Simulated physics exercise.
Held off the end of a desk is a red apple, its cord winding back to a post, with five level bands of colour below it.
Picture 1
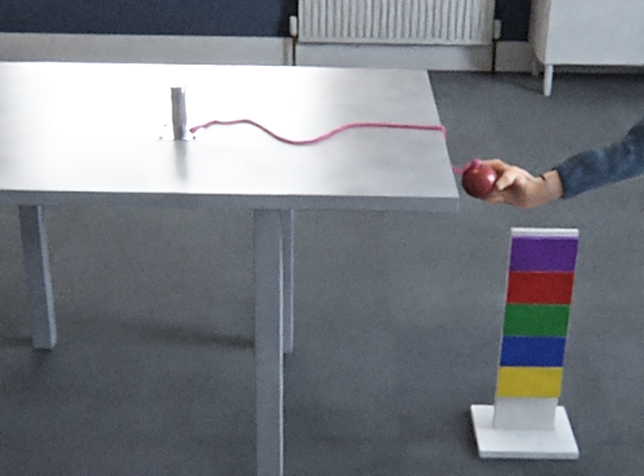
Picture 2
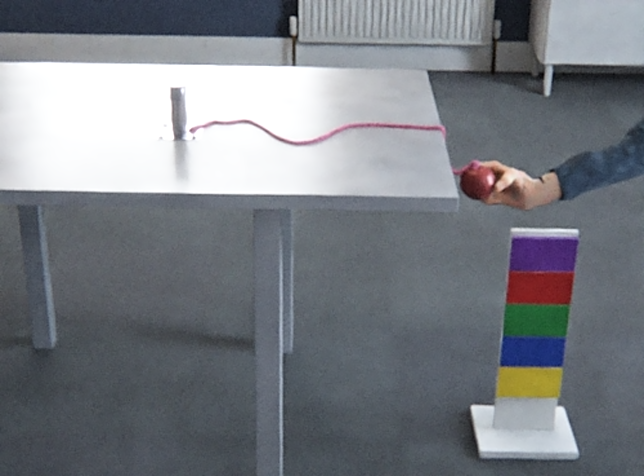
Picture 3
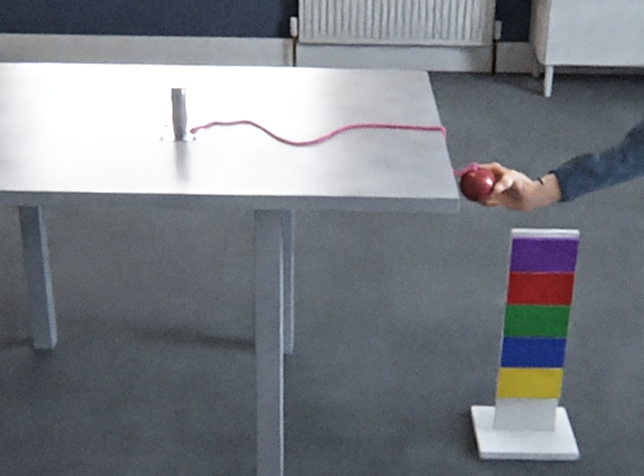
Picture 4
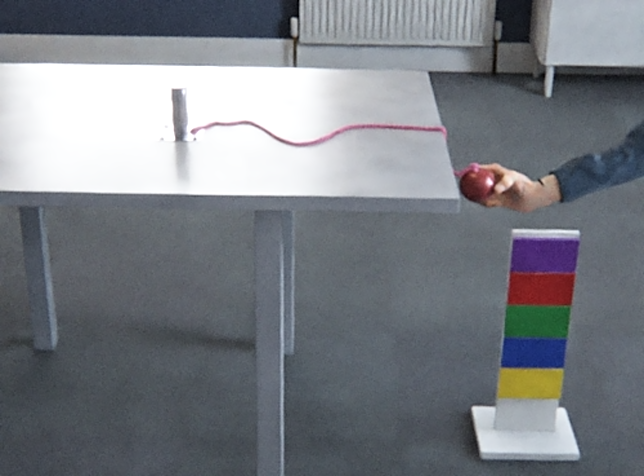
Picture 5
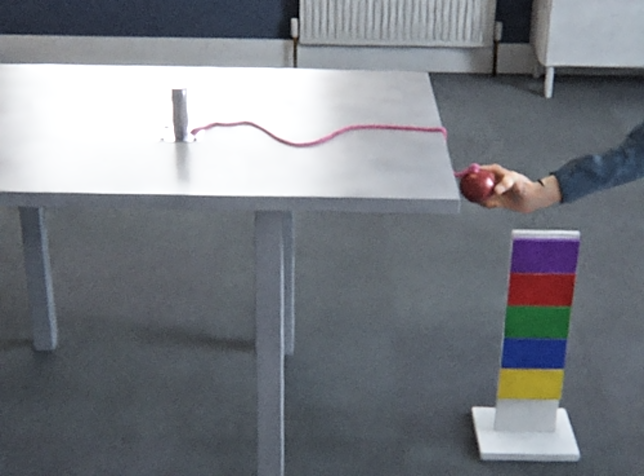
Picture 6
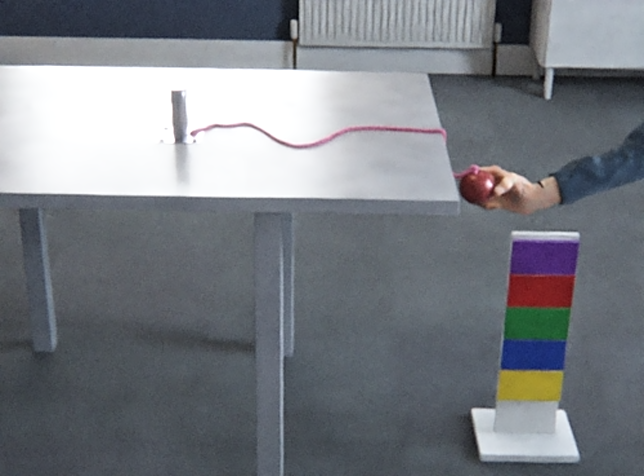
To begin with, a hand holds a red ball-like object just off the right end of a table, a pink cord winding back from it to a small upright post. Beside the table stands a panel of purple, red, green, blue and yellow bands. The hand stays almost still throughout.
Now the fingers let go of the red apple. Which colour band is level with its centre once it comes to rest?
The red band.
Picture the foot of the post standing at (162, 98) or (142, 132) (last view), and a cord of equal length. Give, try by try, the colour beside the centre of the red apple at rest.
Answer, in order: Purple, purple.
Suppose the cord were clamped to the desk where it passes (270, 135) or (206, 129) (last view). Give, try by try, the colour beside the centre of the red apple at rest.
Purple, then red.
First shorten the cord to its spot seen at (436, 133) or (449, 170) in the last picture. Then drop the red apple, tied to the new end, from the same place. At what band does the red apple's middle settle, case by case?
In that order: None, it hangs higher; purple.
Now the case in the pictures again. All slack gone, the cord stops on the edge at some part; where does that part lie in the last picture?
That would be the bit at (367, 128).
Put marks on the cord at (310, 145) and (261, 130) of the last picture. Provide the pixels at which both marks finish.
(366, 137) and (291, 136).
A little later, apple near (457, 283); level with red.
Next, apple near (406, 293); level with red.
Later still, apple near (433, 294); level with red.
When it is over, apple near (443, 293); level with red. Its middle rests at the red band.
